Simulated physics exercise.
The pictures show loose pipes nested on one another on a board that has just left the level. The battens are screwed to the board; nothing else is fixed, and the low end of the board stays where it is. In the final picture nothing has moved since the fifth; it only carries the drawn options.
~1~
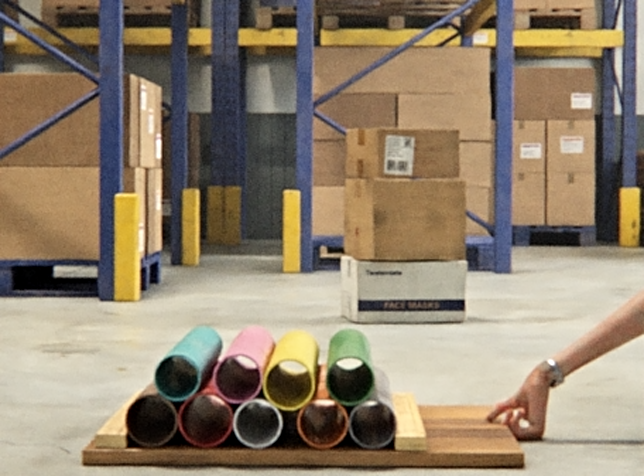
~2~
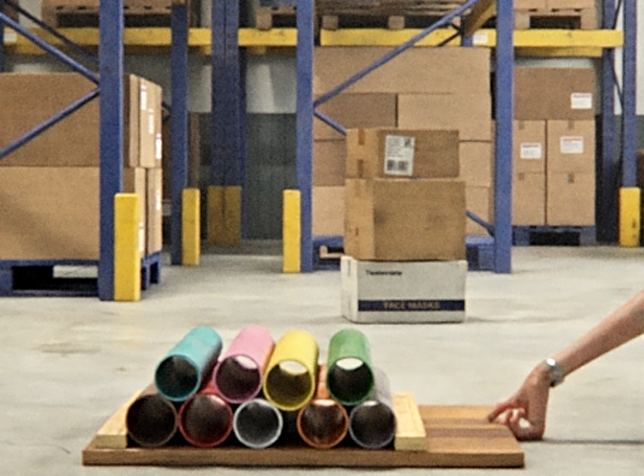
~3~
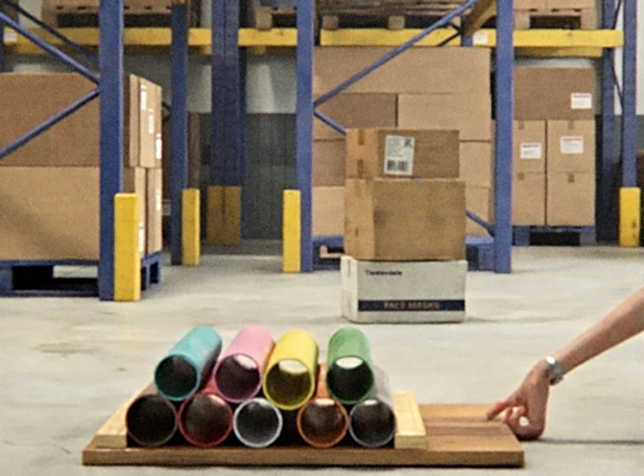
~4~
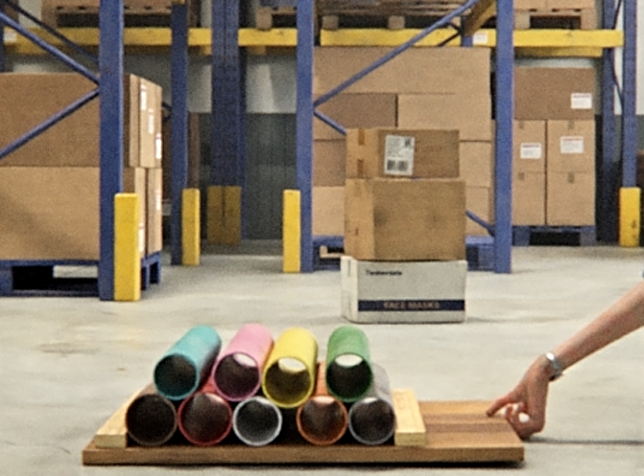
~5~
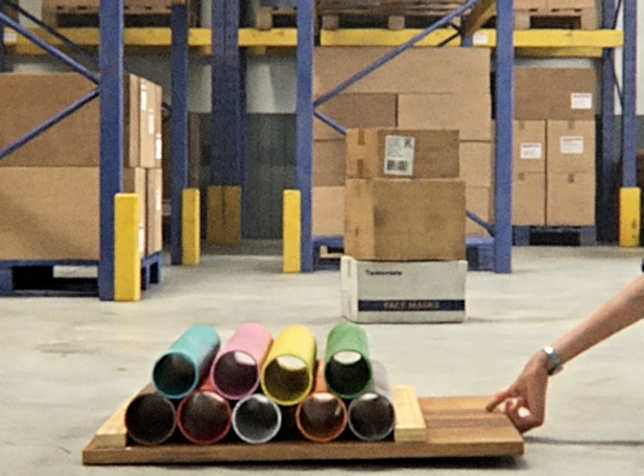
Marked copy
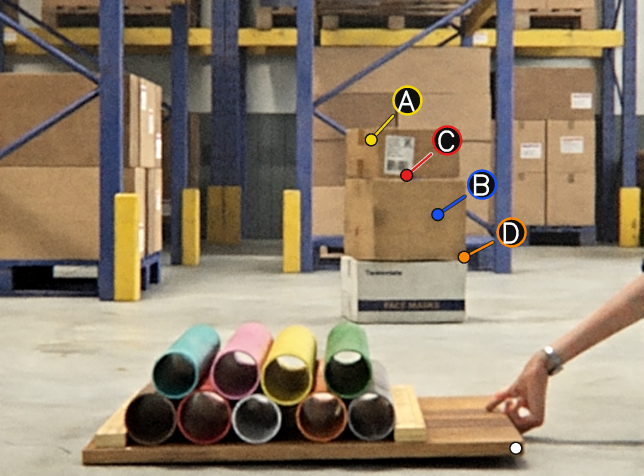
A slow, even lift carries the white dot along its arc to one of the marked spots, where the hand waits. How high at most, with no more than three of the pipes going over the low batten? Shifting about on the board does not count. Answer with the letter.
D is the limit.
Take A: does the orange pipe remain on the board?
No, with A.
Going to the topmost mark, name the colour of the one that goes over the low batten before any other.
First is the turquoise one.
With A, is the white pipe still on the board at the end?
No, with A.
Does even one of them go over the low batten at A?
Yes, at A.
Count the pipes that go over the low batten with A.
It comes to nine.
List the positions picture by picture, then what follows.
In the first picture, white pipe (258, 423); orange pipe (323, 422); grey pipe (373, 424).
In the second picture, grey pipe (373, 424); yellow pipe (289, 384).
In the third picture, board (307, 424); grey pipe (373, 423); green pipe (350, 379).
In the fourth picture, board (307, 422); brown pipe (151, 419); red pipe (205, 418).
In the fifth picture, board (306, 420); brown pipe (150, 418); red pipe (204, 416).
On the copy, A at (371, 140); B at (438, 215); C at (407, 175); D at (464, 257); the white dot at (516, 448).
On D. First, board at 16°.
Then, board at 28°.
Finally, board at 28°, three over the low batten (yellow, turquoise, pink).
By contrast, A nine over the low batten; B four over the low batten (yellow, turquoise, pink, green); C nine over the low batten.
